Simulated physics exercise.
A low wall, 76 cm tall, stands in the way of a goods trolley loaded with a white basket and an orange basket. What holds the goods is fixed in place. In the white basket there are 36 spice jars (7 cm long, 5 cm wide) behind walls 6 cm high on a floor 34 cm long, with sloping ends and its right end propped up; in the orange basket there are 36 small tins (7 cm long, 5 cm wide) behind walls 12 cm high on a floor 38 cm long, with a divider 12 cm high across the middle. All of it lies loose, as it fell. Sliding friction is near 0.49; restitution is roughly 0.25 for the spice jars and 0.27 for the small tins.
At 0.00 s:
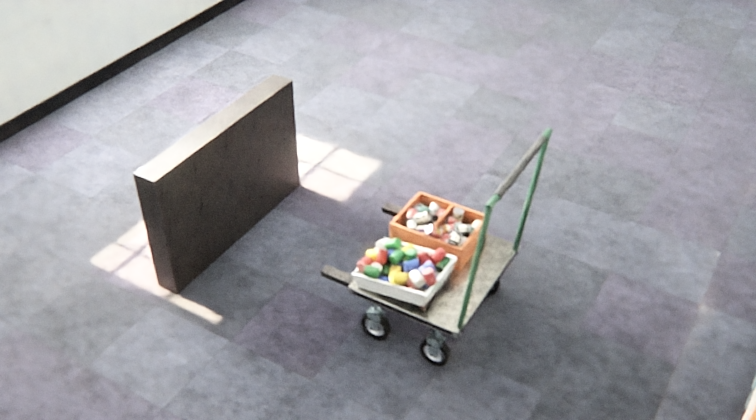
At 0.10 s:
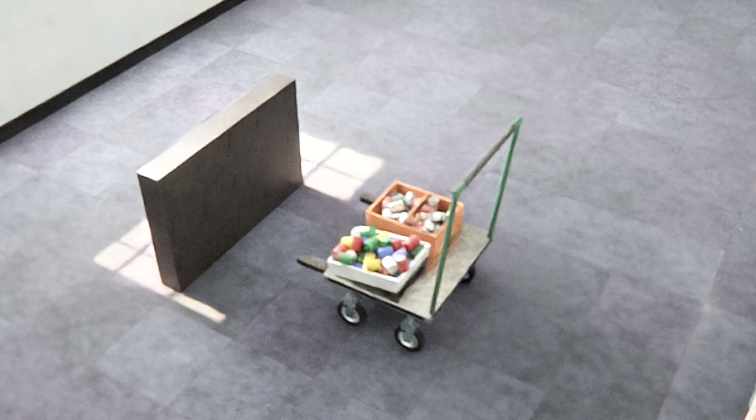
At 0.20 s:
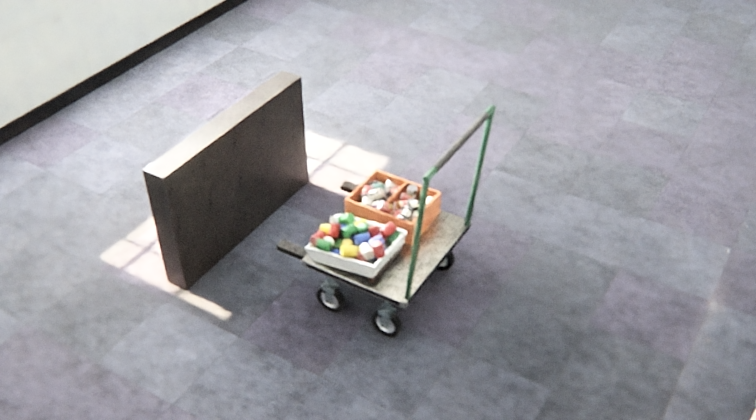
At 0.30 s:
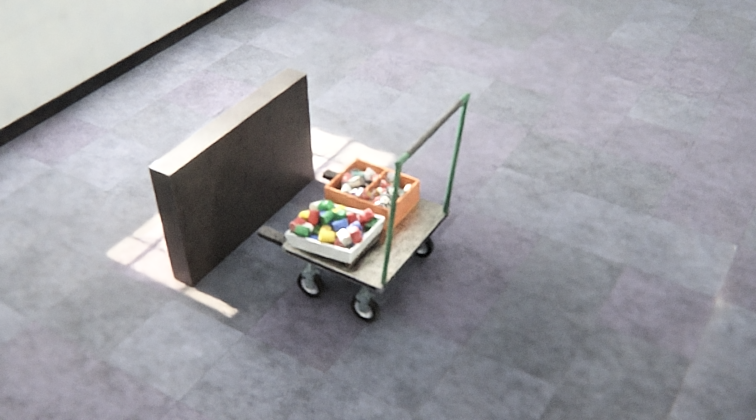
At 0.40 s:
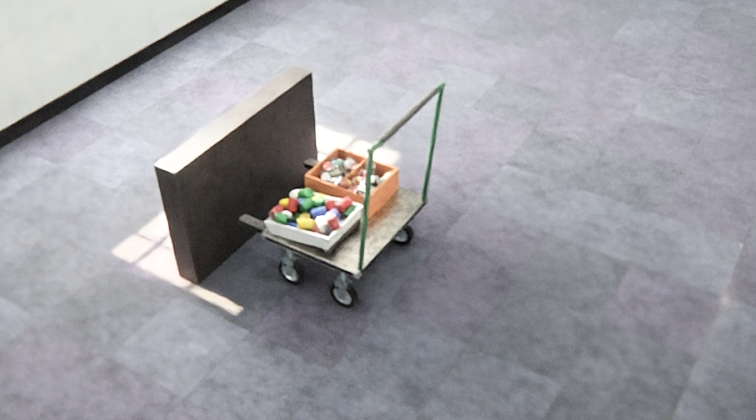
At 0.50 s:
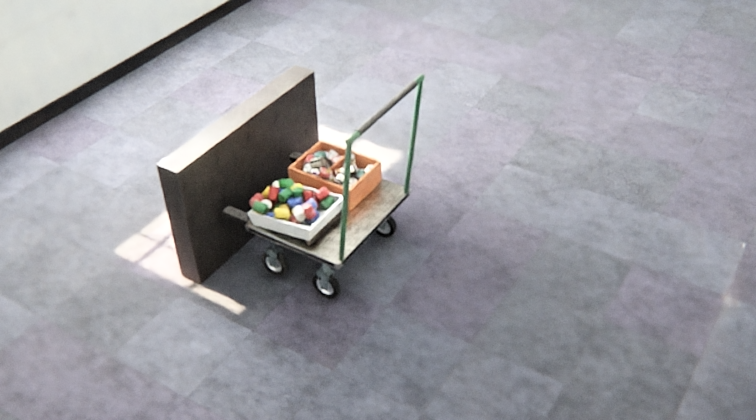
A dark low wall stands on a grey tiled floor beside a pale wall, seen from above at an angle. To its right is a green-handled trolley carrying a white basket of multicoloured jars in front and an orange, divided basket of small tins behind. The trolley rolls leftward up to the dark wall, its load staying in the baskets, while the camera pans slightly.
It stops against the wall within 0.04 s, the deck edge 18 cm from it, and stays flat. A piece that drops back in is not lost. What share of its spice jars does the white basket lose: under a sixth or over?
It sheds over a sixth of them.
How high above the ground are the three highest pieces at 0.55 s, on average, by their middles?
Roughly 52 cm.
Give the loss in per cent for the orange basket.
Lost: Orange basket 0 per cent.
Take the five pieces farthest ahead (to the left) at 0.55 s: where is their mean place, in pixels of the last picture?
At about (260, 193).
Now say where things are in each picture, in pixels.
In the first picture (each is followed by its nearest rim corner in this view; the camera pans a little), white basket, (425, 294); orange basket, (460, 249); 78 cm short of the stop; none out.
In the second picture, white basket, (397, 280); orange basket, (434, 236); 62 cm short of the stop.
In the third picture, white basket, (373, 266); orange basket, (410, 223); 45 cm short of the stop.
In the fourth picture, white basket, (350, 251); orange basket, (388, 210); 29 cm short of the stop.
In the fifth picture, white basket, (327, 238); orange basket, (366, 198); 13 cm short of the stop.
In the sixth picture, white basket, (308, 229); orange basket, (348, 189); stopped; none out.
After 0.55 s, white basket 34 in, 2 out and orange basket 36 in, 0 out.
After 0.67 s, white basket 29 in, 7 out and orange basket 36 in, 0 out.
After 0.90 s, white basket 27 in, 9 out and orange basket 36 in, 0 out.
When it is over (at 1.41 s), white basket 27 in, 9 out and orange basket 36 in, 0 out. Asked share, 9 of 36, 25 per cent.
